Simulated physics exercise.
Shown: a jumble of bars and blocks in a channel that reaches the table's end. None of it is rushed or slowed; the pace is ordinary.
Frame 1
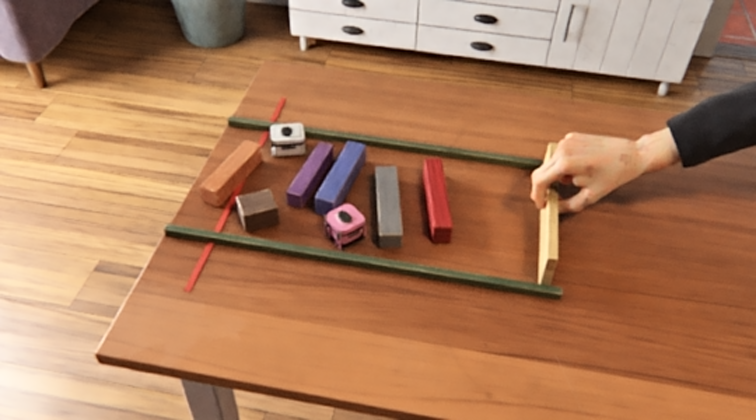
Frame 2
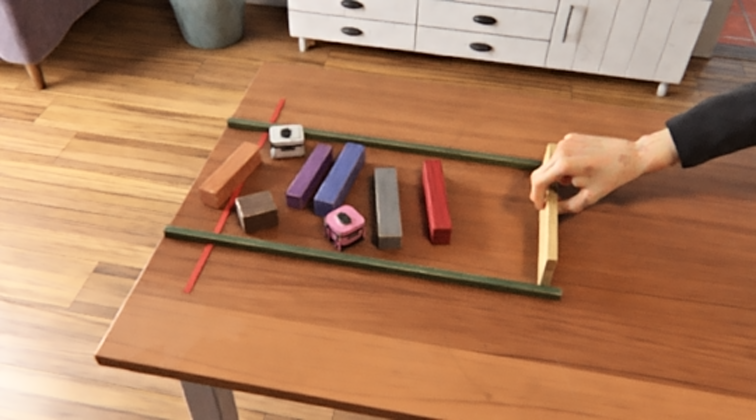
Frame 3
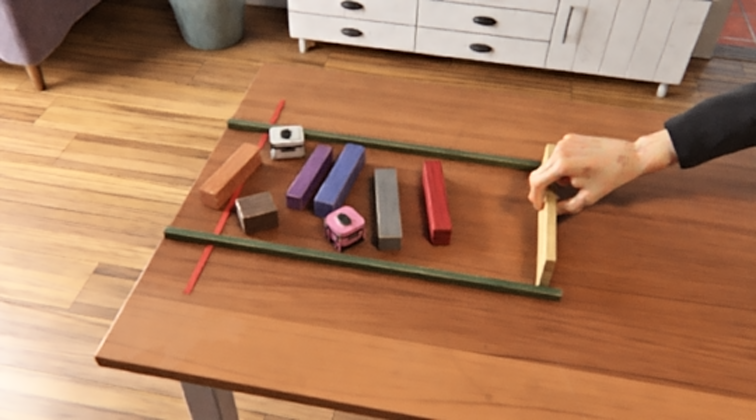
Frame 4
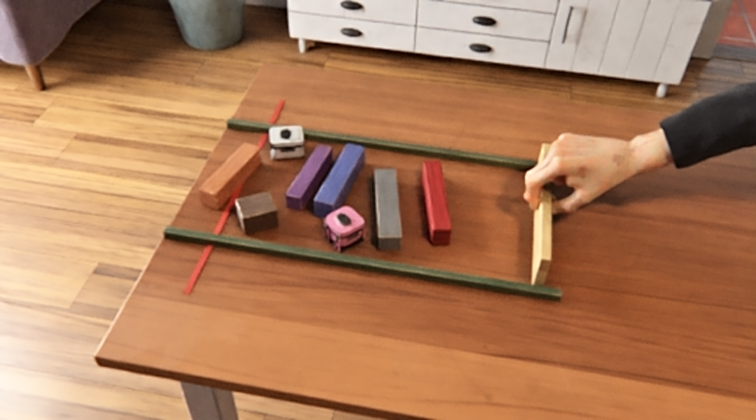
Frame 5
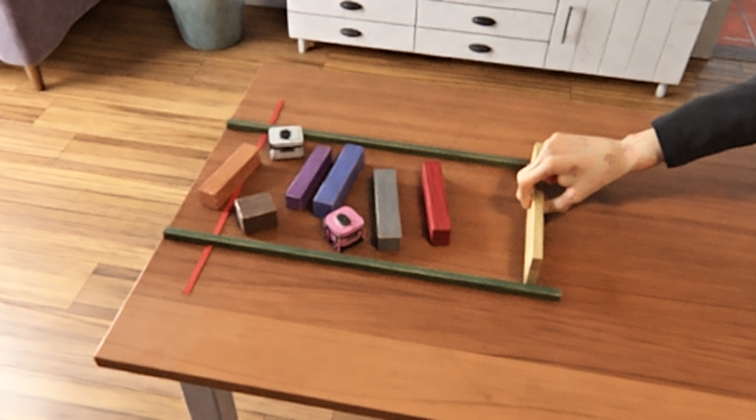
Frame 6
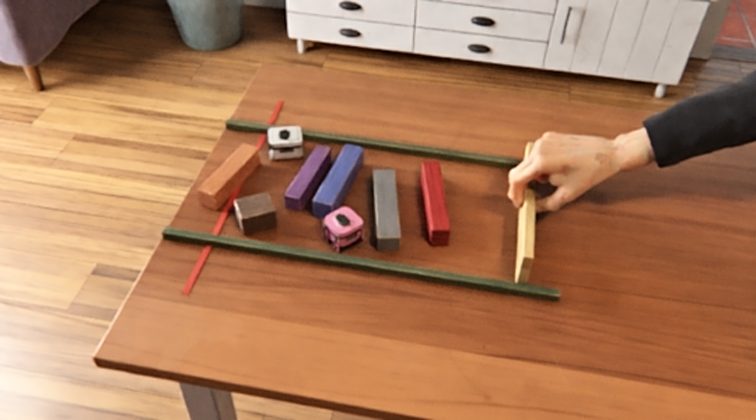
A hand sliding a pale wooden board slightly left between two green rails, the coloured bars and small cases staying almost still.
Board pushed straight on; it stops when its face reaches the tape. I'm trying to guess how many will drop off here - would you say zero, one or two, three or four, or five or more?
I'd say five or more.
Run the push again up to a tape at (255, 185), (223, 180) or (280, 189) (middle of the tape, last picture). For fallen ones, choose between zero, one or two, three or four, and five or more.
Tape by tape, the falls would be three or four, then 5 or more, then just one or two.
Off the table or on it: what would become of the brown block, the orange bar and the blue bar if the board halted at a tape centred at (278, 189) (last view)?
Lab note - brown block not toppled, orange bar toppled, blue bar not toppled.
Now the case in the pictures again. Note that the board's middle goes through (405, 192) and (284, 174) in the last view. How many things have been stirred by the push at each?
So 3, and at the other place 8.
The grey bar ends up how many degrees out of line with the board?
It comes to around 0 degrees.
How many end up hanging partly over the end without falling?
In total, 0 of them.
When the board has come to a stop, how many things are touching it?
Contact count: 1.
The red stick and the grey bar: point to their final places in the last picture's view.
(233, 172) and (208, 181).
Soon after, none off yet; orange bar at rest near (231, 176); white case at rest near (286, 144); brown block at rest near (256, 214).
Then, none off yet; orange bar at rest near (230, 175); white case moved about its own width near (261, 137); brown block moved about its own width near (231, 210).
By the end, the number that fall off is five or more; fallen, pink case, blue bar, purple bar, brown block, white case and orange bar.
